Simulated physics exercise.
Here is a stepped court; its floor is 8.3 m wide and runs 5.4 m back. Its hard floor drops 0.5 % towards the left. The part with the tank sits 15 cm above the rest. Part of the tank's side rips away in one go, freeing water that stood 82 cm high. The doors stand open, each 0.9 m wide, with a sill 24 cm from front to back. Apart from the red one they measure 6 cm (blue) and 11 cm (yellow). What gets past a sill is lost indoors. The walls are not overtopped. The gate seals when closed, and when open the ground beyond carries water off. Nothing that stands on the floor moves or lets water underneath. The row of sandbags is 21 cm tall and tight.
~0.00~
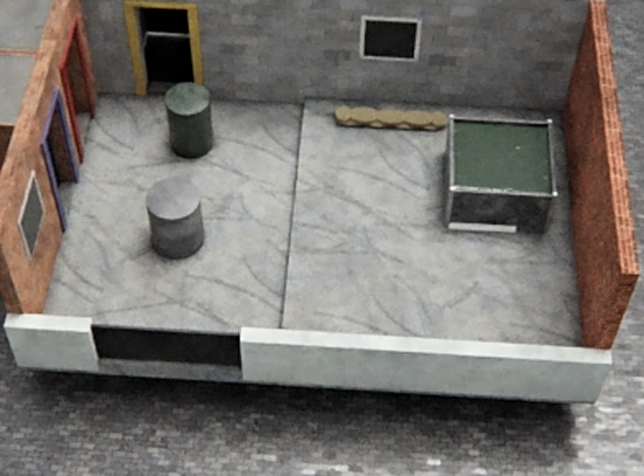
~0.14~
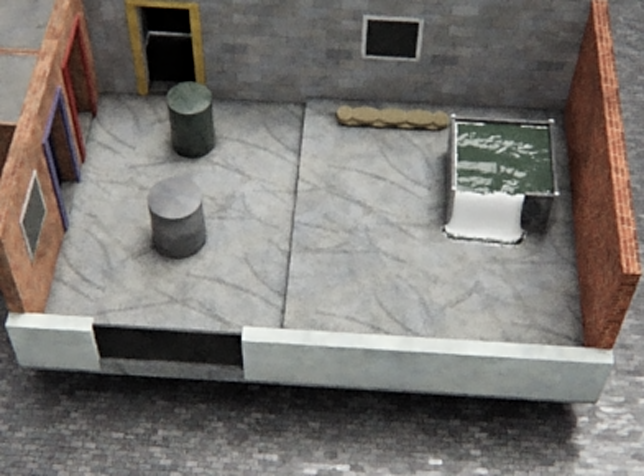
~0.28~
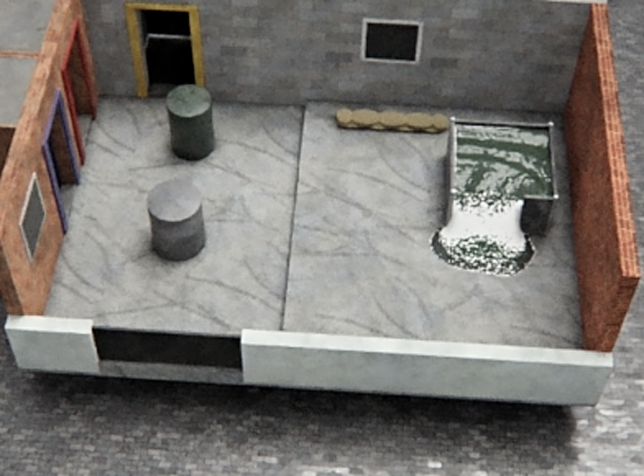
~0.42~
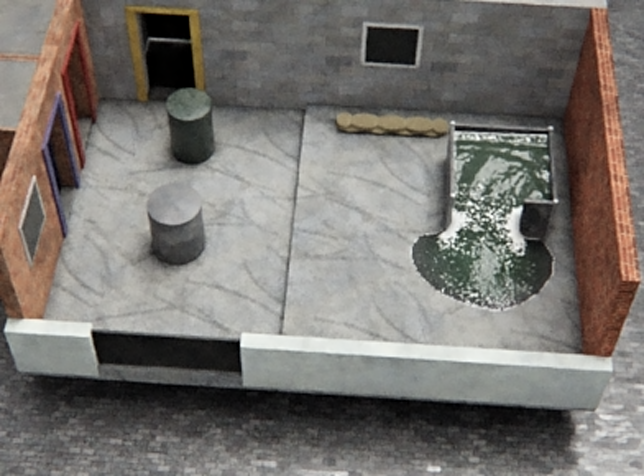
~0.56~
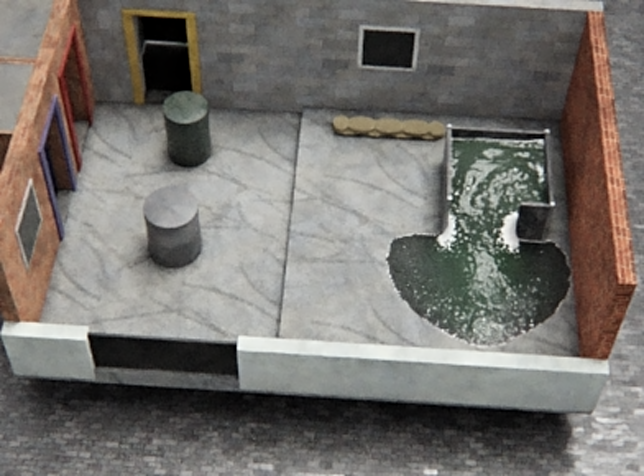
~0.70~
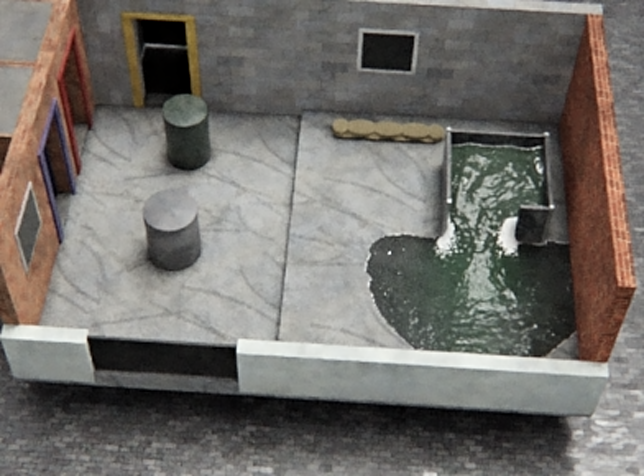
A walled court with a stone floor held a tank of dark green water on the right, until its front side gave way and water poured out, spreading widely across the right part of the floor.
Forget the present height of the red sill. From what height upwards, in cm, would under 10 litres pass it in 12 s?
Close to 8 cm is just enough.
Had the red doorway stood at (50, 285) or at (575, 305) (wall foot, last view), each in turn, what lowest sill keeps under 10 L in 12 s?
Roughly 13.0 and 12.0 cm.
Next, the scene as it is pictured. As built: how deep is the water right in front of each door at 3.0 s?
Depths in cm: Blue 0, red 0, yellow 0.
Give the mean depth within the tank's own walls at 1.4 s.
Some 40 cm.
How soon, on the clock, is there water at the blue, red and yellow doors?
Arrival: Blue 3.8 s, red 4.5 s, yellow 6.0 s.
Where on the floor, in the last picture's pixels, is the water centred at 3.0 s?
Around (429, 293).
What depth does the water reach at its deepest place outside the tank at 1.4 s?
Up to some 42 cm.
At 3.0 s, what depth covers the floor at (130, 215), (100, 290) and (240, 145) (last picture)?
About 0, 2 and 0 cm.
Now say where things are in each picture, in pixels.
The first frame shows the tank at (501, 158) is whole and still, 82 cm deep; the red door at (78, 96) is dry.
In the second frame, the gap is at (486, 212), the front 0.3 m out at (501, 243); the back of the tank holds 82 cm.
In the third frame, water pours out at (485, 218) and has run 0.8 m, to (486, 269); about 13 cm deep outside, 77 cm at the back.
In the fourth frame, the gap is at (484, 223), the front 1.4 m out at (483, 304); the back of the tank holds 70 cm.
In the fifth frame, water pours out at (481, 226) and has run 2.1 m, to (484, 342); about 6 cm deep outside, 72 cm at the back.
In the sixth frame, the front is at a hidden place, 2.7 m from the gap at (480, 229); 6.3 m2 of floor is wet, 64 cm left at the back; the red door at (76, 108), 7.0 m from the gap, is still 5.7 m from the nearest water.
After 1.4 s water covers 25 % of the floor, deepest (42 cm) near (569, 384); it has not reached the red door.
After 3.0 s water covers 40 % of the floor, deepest (21 cm) near (471, 328); it has not reached the red door.
After 12.0 s water covers 80 % of the floor, deepest (11 cm) near (274, 128); 10 cm at the red door, 0 litres in over its 16 cm sill.
At the red door as built, the water arrived by 4.7 s and peaked near 11 cm at 10.0 s.
Run again over the same 12 s with other heights there, 22 litres in over 6.5 cm, 6 litres over 9 cm. The limit of 10 litres is kept from about 8 cm up.
